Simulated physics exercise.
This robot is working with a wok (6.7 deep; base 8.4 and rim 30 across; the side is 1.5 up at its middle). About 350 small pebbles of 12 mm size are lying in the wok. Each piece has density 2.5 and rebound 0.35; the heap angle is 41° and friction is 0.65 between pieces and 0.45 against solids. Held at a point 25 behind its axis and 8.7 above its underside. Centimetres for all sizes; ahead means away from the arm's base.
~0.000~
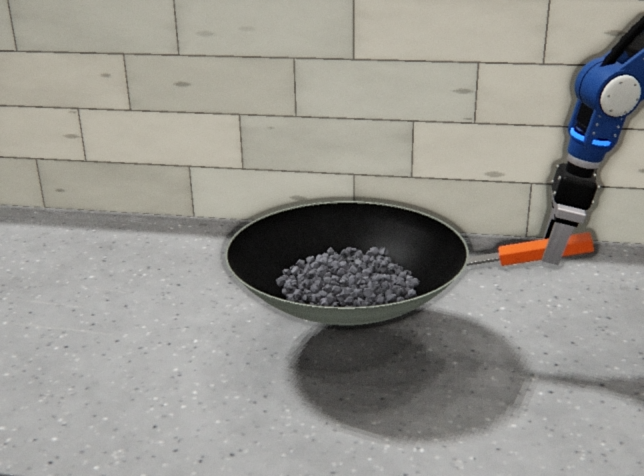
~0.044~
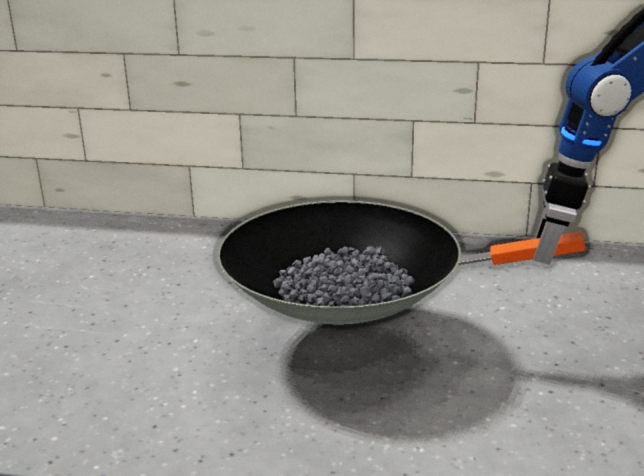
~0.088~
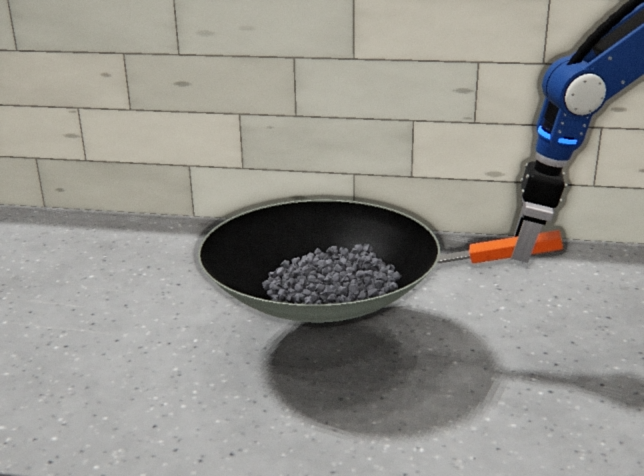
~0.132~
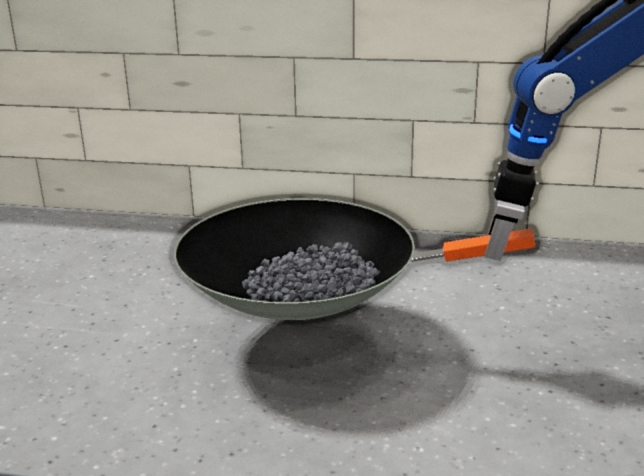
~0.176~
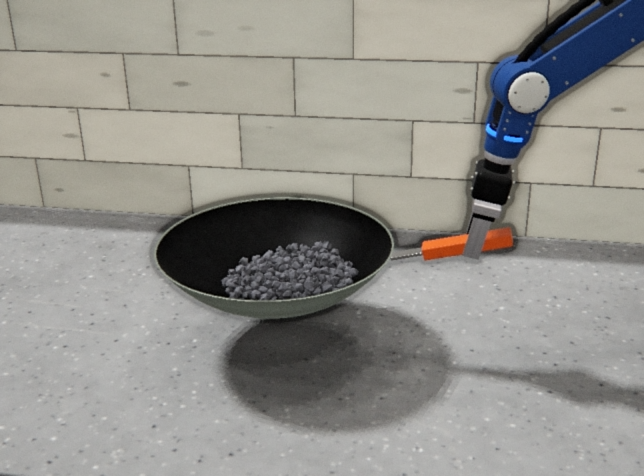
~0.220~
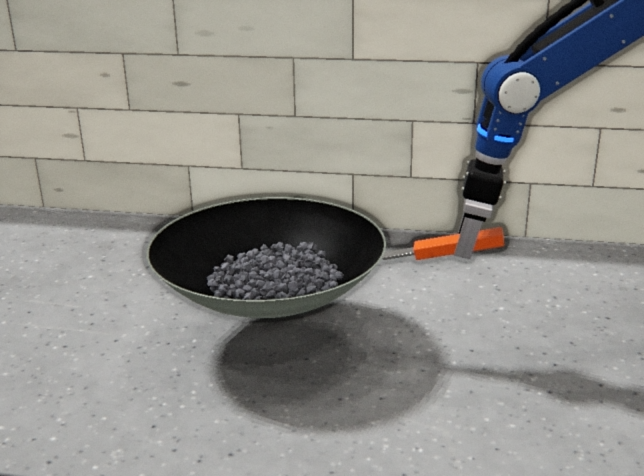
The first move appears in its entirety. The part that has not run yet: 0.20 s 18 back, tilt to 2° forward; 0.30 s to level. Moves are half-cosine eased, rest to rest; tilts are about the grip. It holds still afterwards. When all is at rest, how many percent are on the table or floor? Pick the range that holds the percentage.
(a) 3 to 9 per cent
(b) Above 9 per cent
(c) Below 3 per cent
The answer is c.
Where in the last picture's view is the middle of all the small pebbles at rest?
Once everything stops, you'd find the middle somewhere near (419, 290) in the final view.
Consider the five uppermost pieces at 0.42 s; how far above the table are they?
I'd say close to 17 cm on average.
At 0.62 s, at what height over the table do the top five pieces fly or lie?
Estimate above table: About 12 centimetres.
After 0.42 s, tilted 2° forward, highest piece 17 above the table; 345 in the wok, 3 in flight or on a rim.
After 0.62 s, level, highest piece 12 above the table; 347 in the wok, 1 on the table or floor.
After 0.92 s, level, highest piece 12 above the table; 347 in the wok, 1 on the table or floor.
After 1.97 s, level, highest piece 12 above the table; 347 in the wok, 1 on the table or floor.
At rest, 347 in the wok, 1 on the table or floor. That is 0 % on the table or floor.
